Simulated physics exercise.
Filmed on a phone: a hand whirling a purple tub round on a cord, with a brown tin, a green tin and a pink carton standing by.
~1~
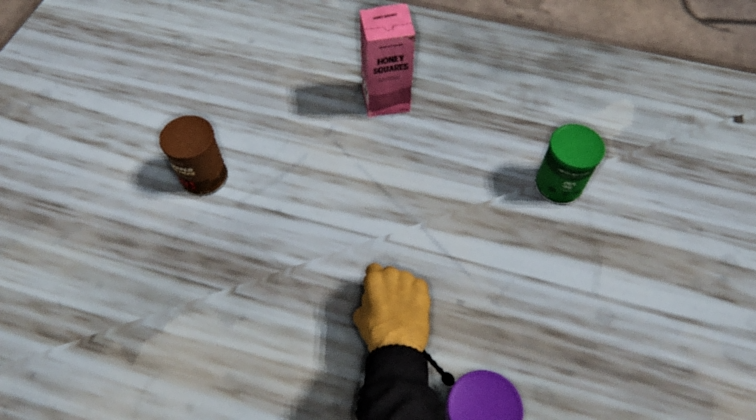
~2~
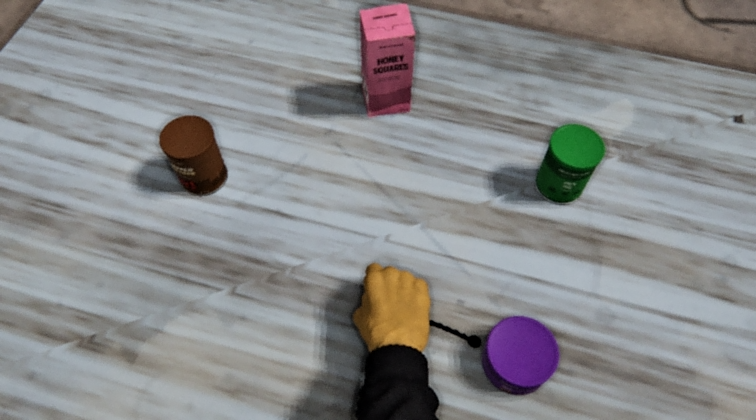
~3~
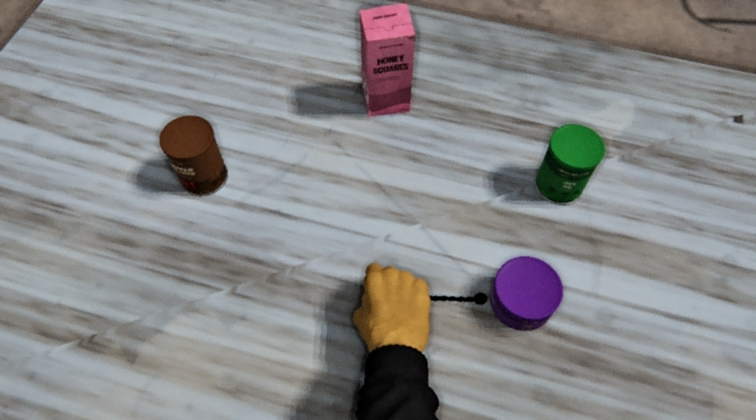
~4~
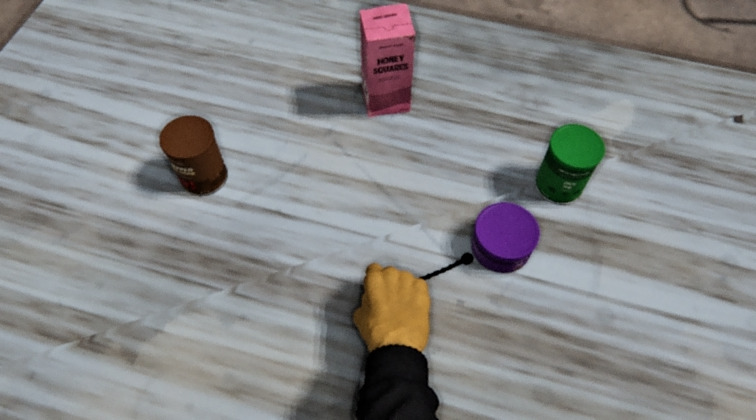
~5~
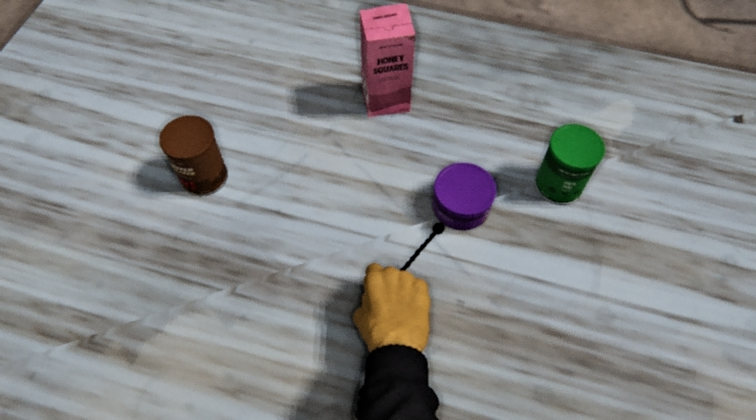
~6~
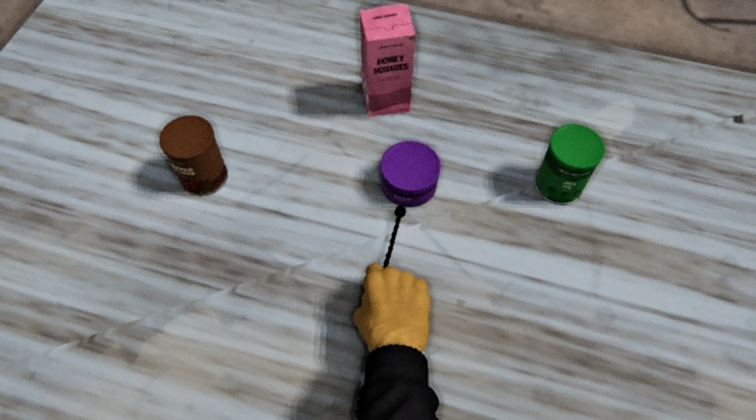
A purple tub on a dark cord swings out from beside a yellow-gloved hand at the bottom of a streaky tabletop. It circles anticlockwise up the right side, passes near the green tin, then curves left to a spot above the hand, between the brown and green tins and below the pink carton.
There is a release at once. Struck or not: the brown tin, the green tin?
Brown tin: Struck, green tin: Not struck.
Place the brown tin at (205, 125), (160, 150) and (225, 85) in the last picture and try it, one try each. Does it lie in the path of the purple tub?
At the first place it gets knocked, at the second it gets knocked, and at the third it is avoided.
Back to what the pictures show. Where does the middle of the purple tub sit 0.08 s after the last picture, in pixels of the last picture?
(300, 165).
Then, 0.08 s on from there, tub near (299, 166).
Then, 0.20 s on from there, tub near (243, 156); brown tin pushed aside.
In the end, tub near (242, 156); brown tin pushed aside. The brown tin gets hit and the green tin escapes it.
